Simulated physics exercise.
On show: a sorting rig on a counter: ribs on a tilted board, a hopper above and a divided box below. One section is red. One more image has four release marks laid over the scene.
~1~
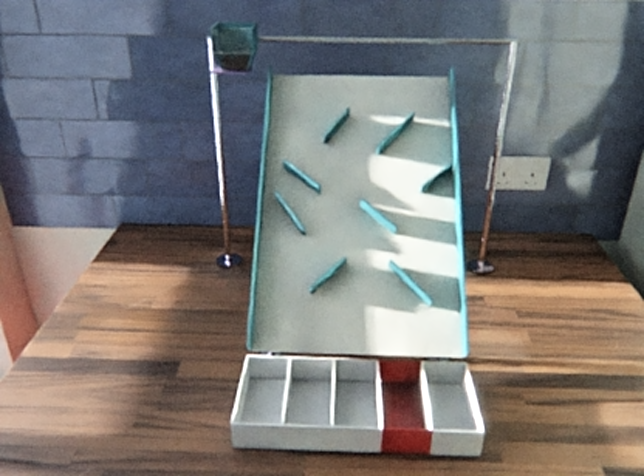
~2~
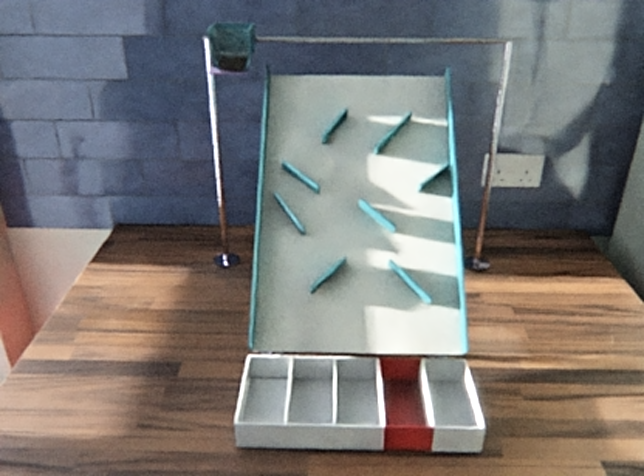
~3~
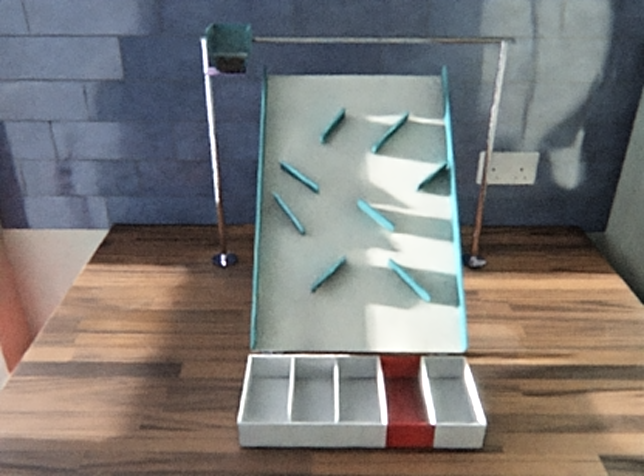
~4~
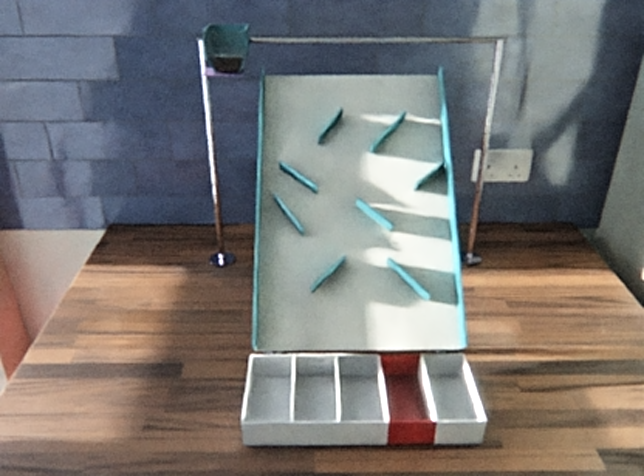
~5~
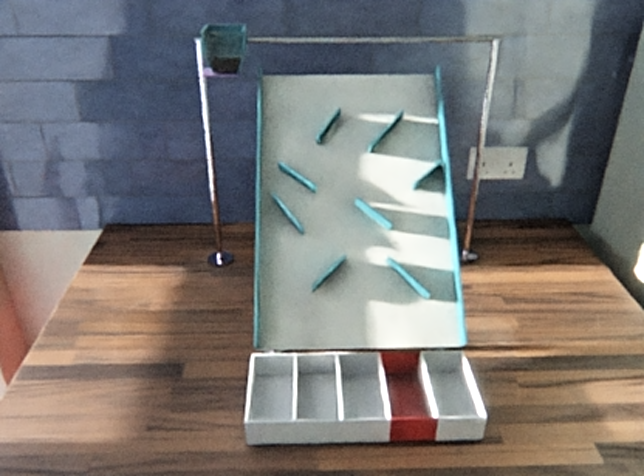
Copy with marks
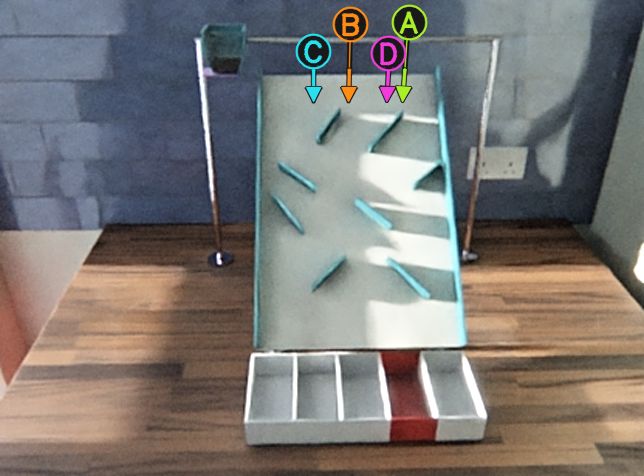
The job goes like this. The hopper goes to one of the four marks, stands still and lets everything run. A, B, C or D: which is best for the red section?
C beats the others.
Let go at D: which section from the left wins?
The first from the left.
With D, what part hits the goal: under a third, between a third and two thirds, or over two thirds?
It is under a third.
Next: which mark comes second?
The answer is B.
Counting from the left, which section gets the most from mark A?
It is the fifth one.
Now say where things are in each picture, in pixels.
The first frame shows hopper at (237, 64), chocolate balls, door shut.
The second frame shows ribs (323, 136) to (347, 108), (376, 147) to (411, 111), (282, 160) to (319, 187).
The third frame shows ribs (419, 184) to (448, 161), (274, 192) to (303, 230), (359, 199) to (394, 226).
The fourth frame shows ribs (312, 288) to (345, 255), (389, 257) to (430, 296).
The fifth frame shows red section at (413, 428), number 4 of 5 from the left.
On the marked copy, mark A meets the board at (402, 96); mark B meets the board at (348, 96); mark C meets the board at (313, 96); mark D meets the board at (387, 96).
With A, a stray few in the red section, nearly all in other sections, a stray few outside the box.
With B, a small part in the red section, most in other sections, a small part outside the box.
With C, about a third in the red section, about half in other sections, about a quarter outside the box.
With D, none in the red section, most in other sections, a small part outside the box.
